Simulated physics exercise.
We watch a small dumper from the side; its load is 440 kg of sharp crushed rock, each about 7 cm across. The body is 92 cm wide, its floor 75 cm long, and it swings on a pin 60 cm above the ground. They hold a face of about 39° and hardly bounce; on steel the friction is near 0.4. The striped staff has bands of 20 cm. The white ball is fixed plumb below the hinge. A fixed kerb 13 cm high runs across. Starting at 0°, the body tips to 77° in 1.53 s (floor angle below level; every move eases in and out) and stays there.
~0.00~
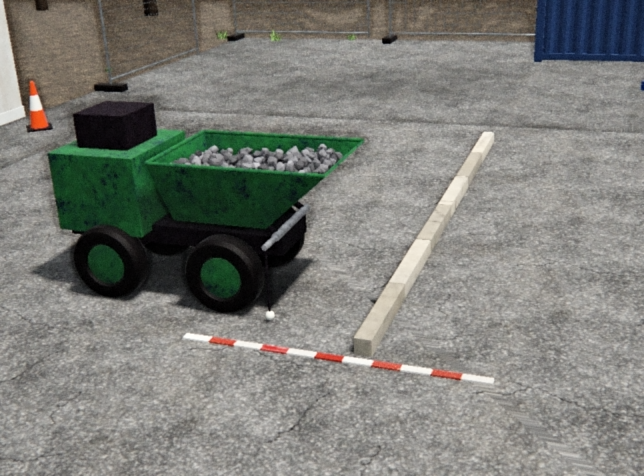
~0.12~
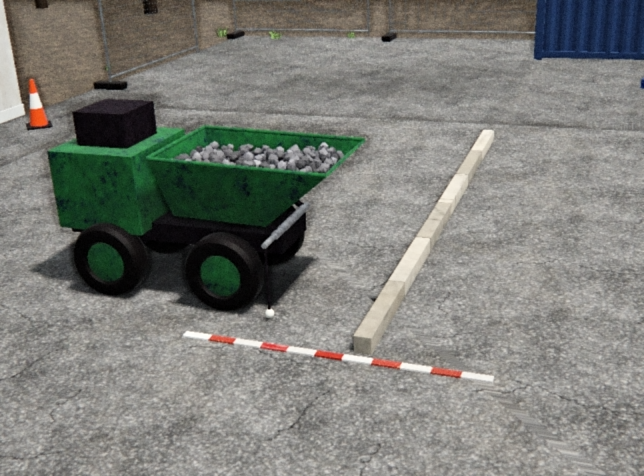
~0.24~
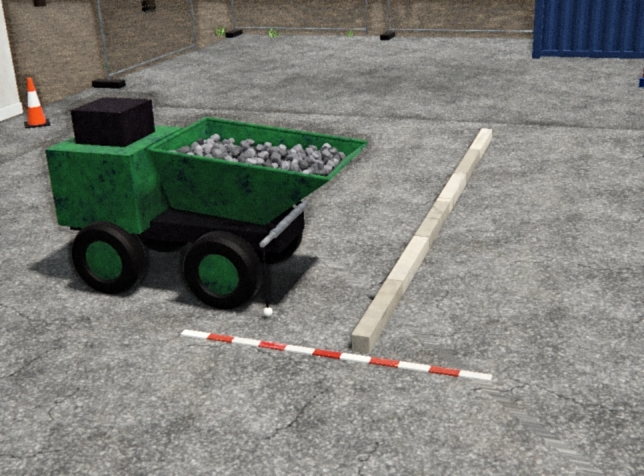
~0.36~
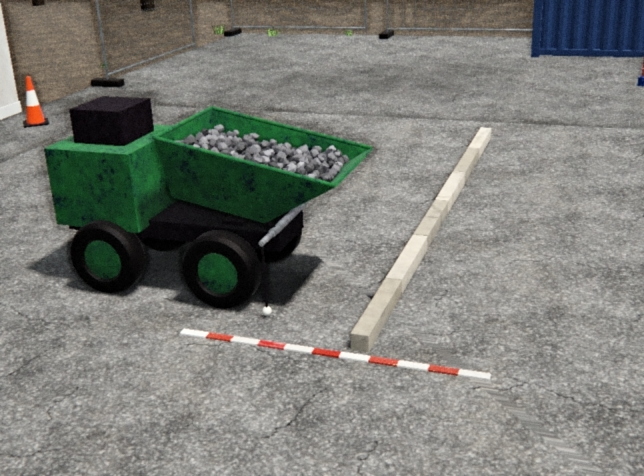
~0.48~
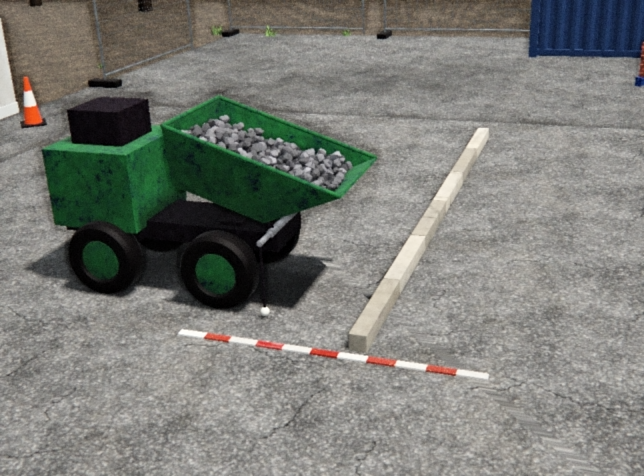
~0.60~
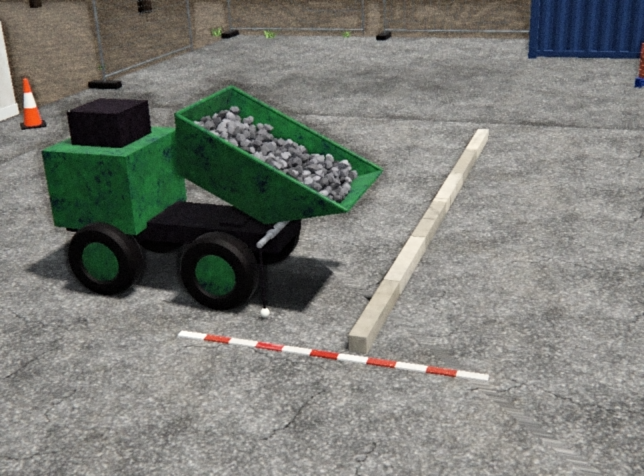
A small green dumper with a dark block on top stands at the left of a grey paved yard, seen from its side and slightly above. Its body holds grey stones, with a pale beam and a red-and-white staff on the ground nearby, an orange cone behind and a blue container at upper right. The body tilts gradually, its rear rising and its right lip lowering, while the wheels stay put and the view shifts very slightly.
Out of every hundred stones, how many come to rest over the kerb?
Some 60 per cent of it.
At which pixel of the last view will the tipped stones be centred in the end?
Near (419, 296).
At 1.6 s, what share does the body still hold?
It holds some 65 per cent.
After 1.1 s the floor is at 65°; 100 % in the body; the foremost stones are at (376, 244).
After 1.6 s the floor is at 77°; 63 % in the body, 13 % on this side of the kerb, 23 % over the kerb; the foremost stones are at (445, 313).
After 2.0 s the floor is at 77°; 28 % in the body, 18 % on this side of the kerb, 54 % over the kerb; the foremost stones are at (525, 321).
After 4.5 s the floor is at 77°; 15 % in the body, 22 % on this side of the kerb, 62 % over the kerb; the foremost stones are at (563, 336).
